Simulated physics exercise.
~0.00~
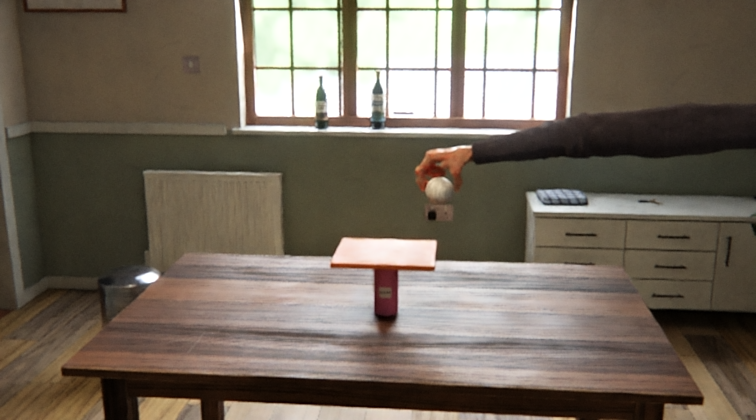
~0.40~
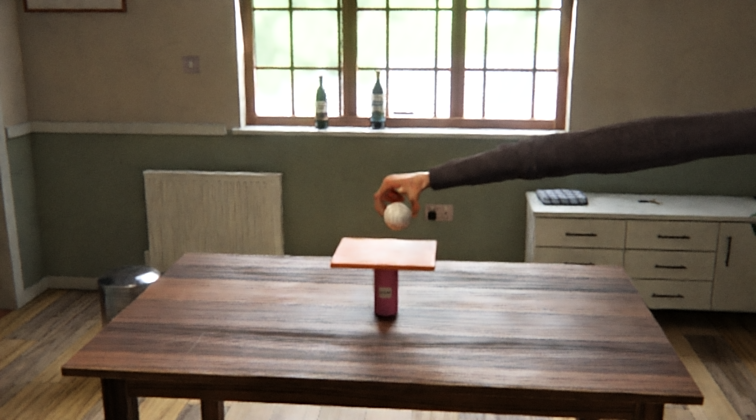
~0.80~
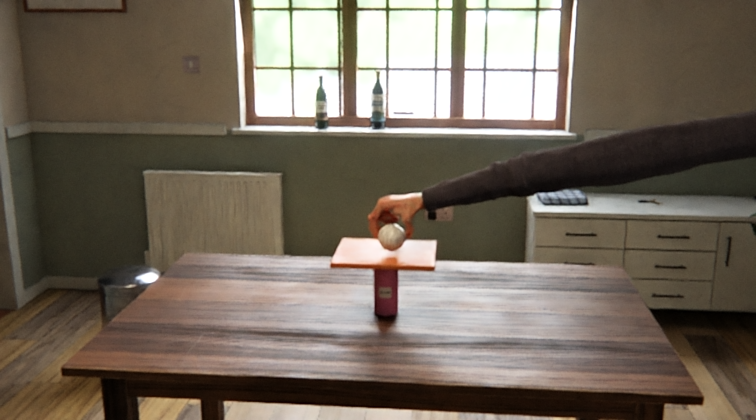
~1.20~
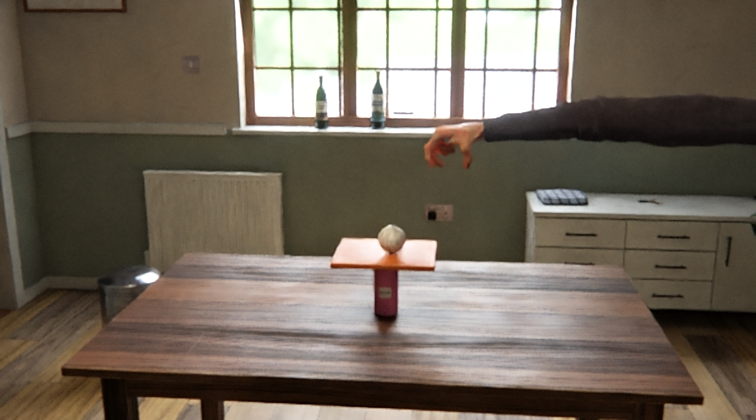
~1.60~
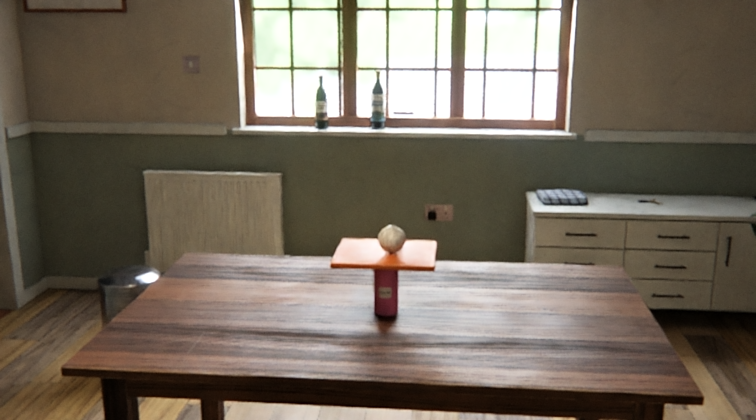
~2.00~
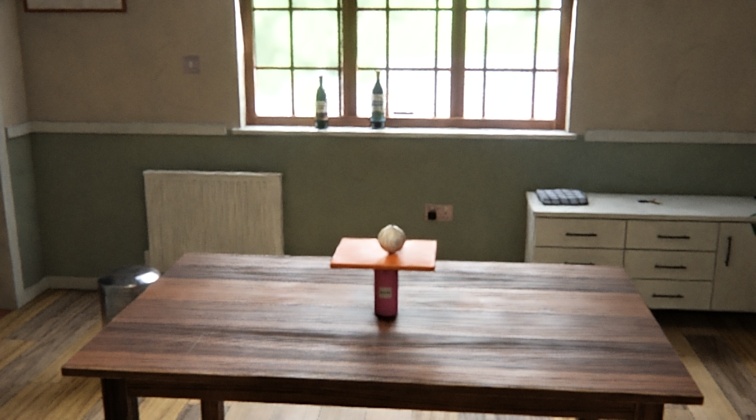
An arm in a dark sleeve reaches in from the right, holding a white onion above a brown wooden table, seen from the front and slightly above in a room with green and beige walls. At the table's centre, a flat orange lid rests on an upright pink jar, while two bottles stand on the windowsill behind and white drawers sit to the right. The hand carries the onion left and down, then lowers it onto the lid. It lets go, draws back and leaves to the right. The onion stays still on the lid, and the stack remains standing.
